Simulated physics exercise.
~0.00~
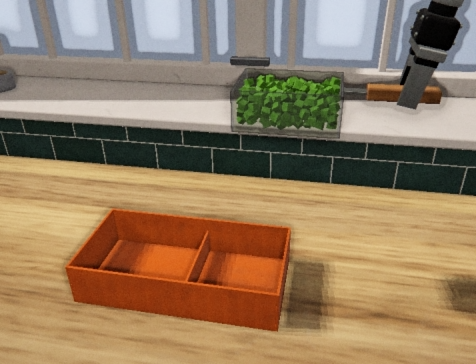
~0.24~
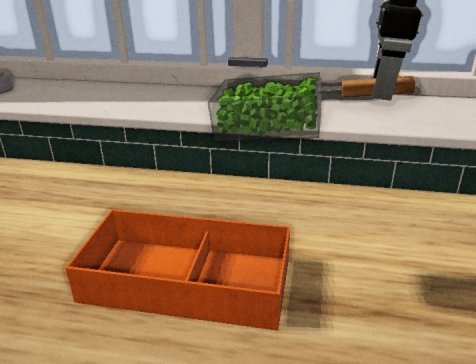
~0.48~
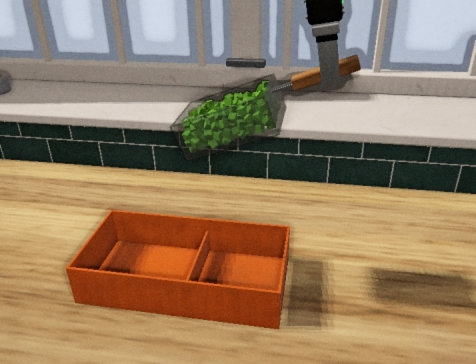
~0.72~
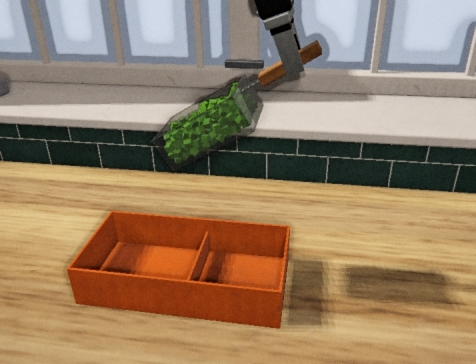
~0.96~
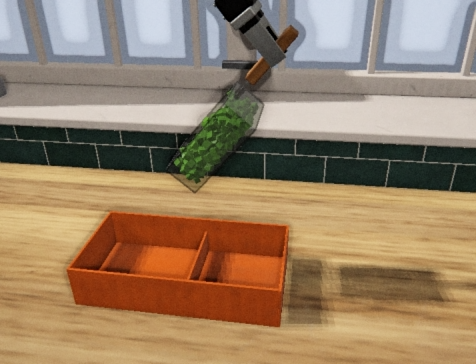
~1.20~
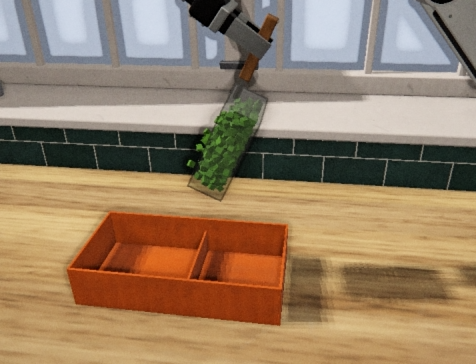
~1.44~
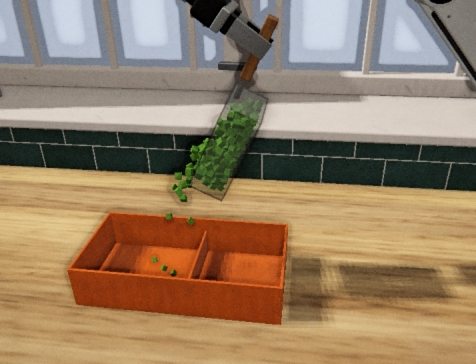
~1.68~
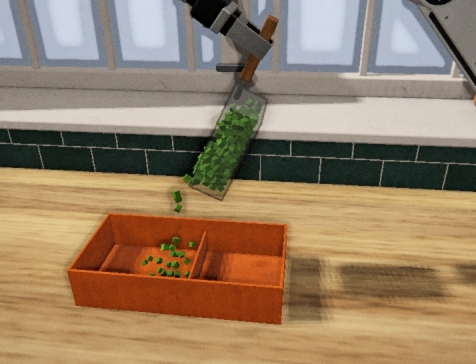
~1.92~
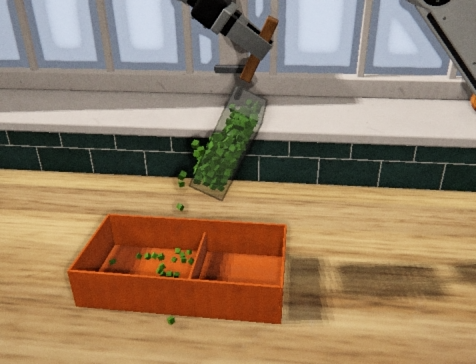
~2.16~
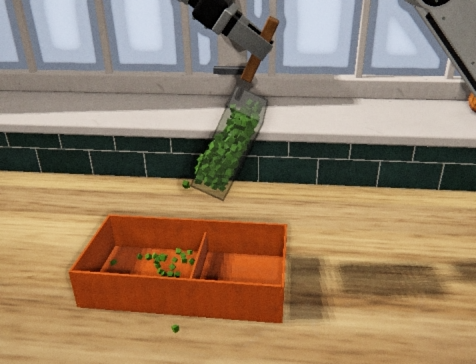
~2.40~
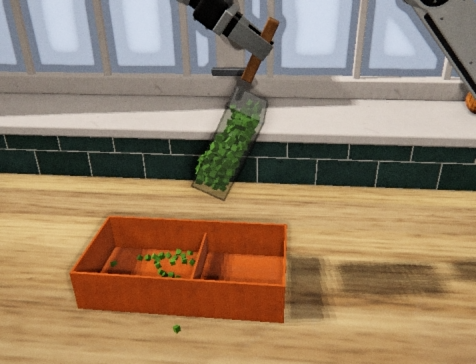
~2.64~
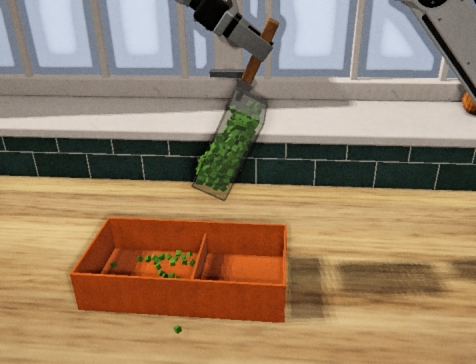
We see a robot arm carry a clear box of green vegetable dice left over a wooden table and tip it above a divided orange crate; some dice fall into the left part, one lands on the table, and most stay in the tilted box.
